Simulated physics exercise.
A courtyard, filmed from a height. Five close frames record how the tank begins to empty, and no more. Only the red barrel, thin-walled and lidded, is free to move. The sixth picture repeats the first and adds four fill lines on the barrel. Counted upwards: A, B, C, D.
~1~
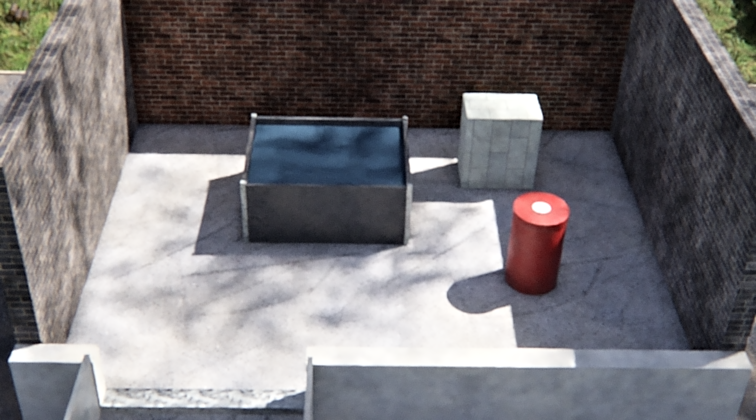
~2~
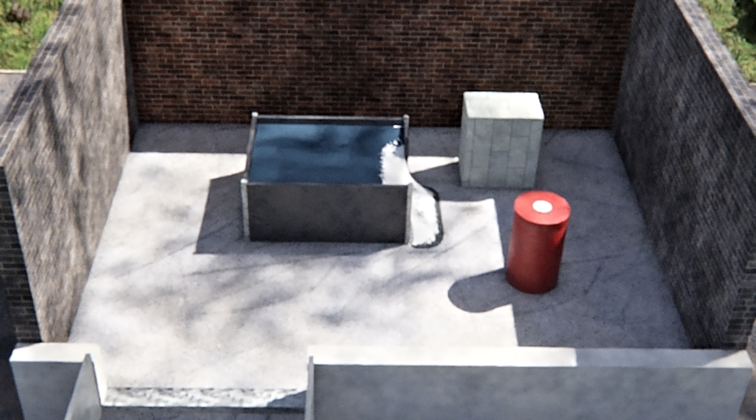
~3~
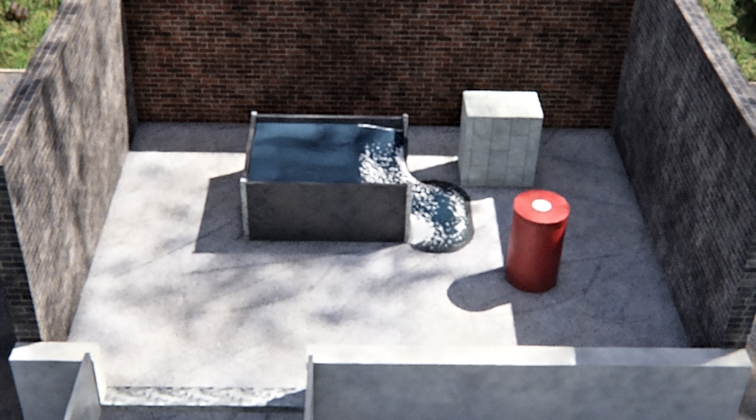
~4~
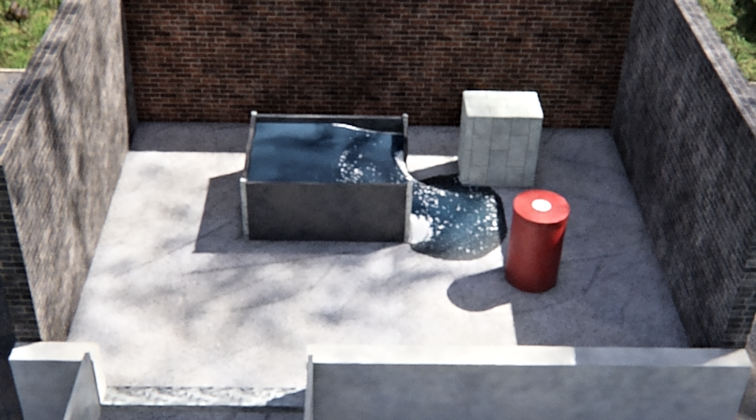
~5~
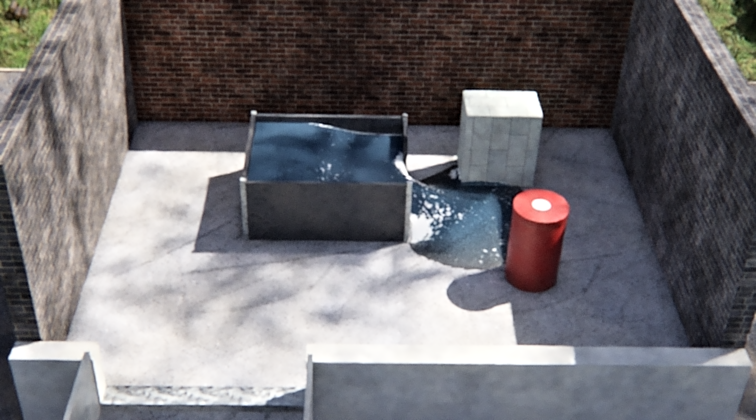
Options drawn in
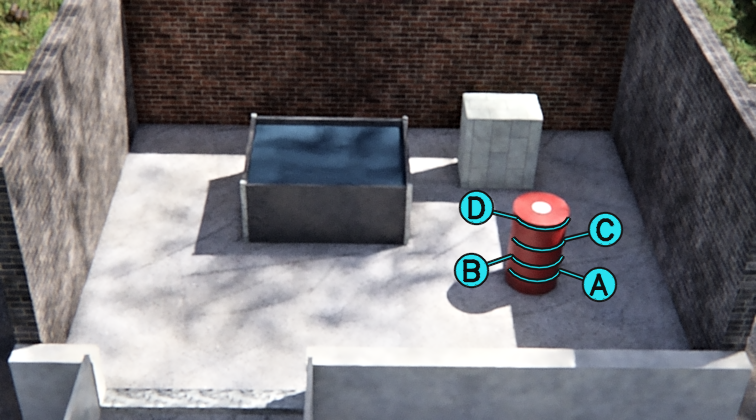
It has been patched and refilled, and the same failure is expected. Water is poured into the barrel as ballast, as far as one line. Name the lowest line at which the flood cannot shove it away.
B will do.
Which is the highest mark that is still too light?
A.
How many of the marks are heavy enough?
Three.
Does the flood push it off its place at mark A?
Yes, it does.
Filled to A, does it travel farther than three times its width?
No, it does not.
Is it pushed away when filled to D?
No, that is safe.
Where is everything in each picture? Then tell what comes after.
Lid of the red barrel at (541, 208); tank full, its middle at (328, 156); open gate at (203, 349).
Water covers 1 % of the ground and is seen nearest the barrel at (433, 236).
Water covers 3 % of the ground and is seen nearest the barrel at (455, 243).
Water covers 6 % of the ground and is seen nearest the barrel at (478, 251).
Lid of the red barrel at (541, 205); water covers 8 % of the ground and is seen nearest the barrel at (512, 251).
On the marked copy, A at (537, 281); B at (539, 267); C at (541, 250); D at (545, 229); from the bottom up A, B, C, D.
With A, it is pushed about its own width away.
With B, it does not move.
With C, it does not move.
With D, it does not move.
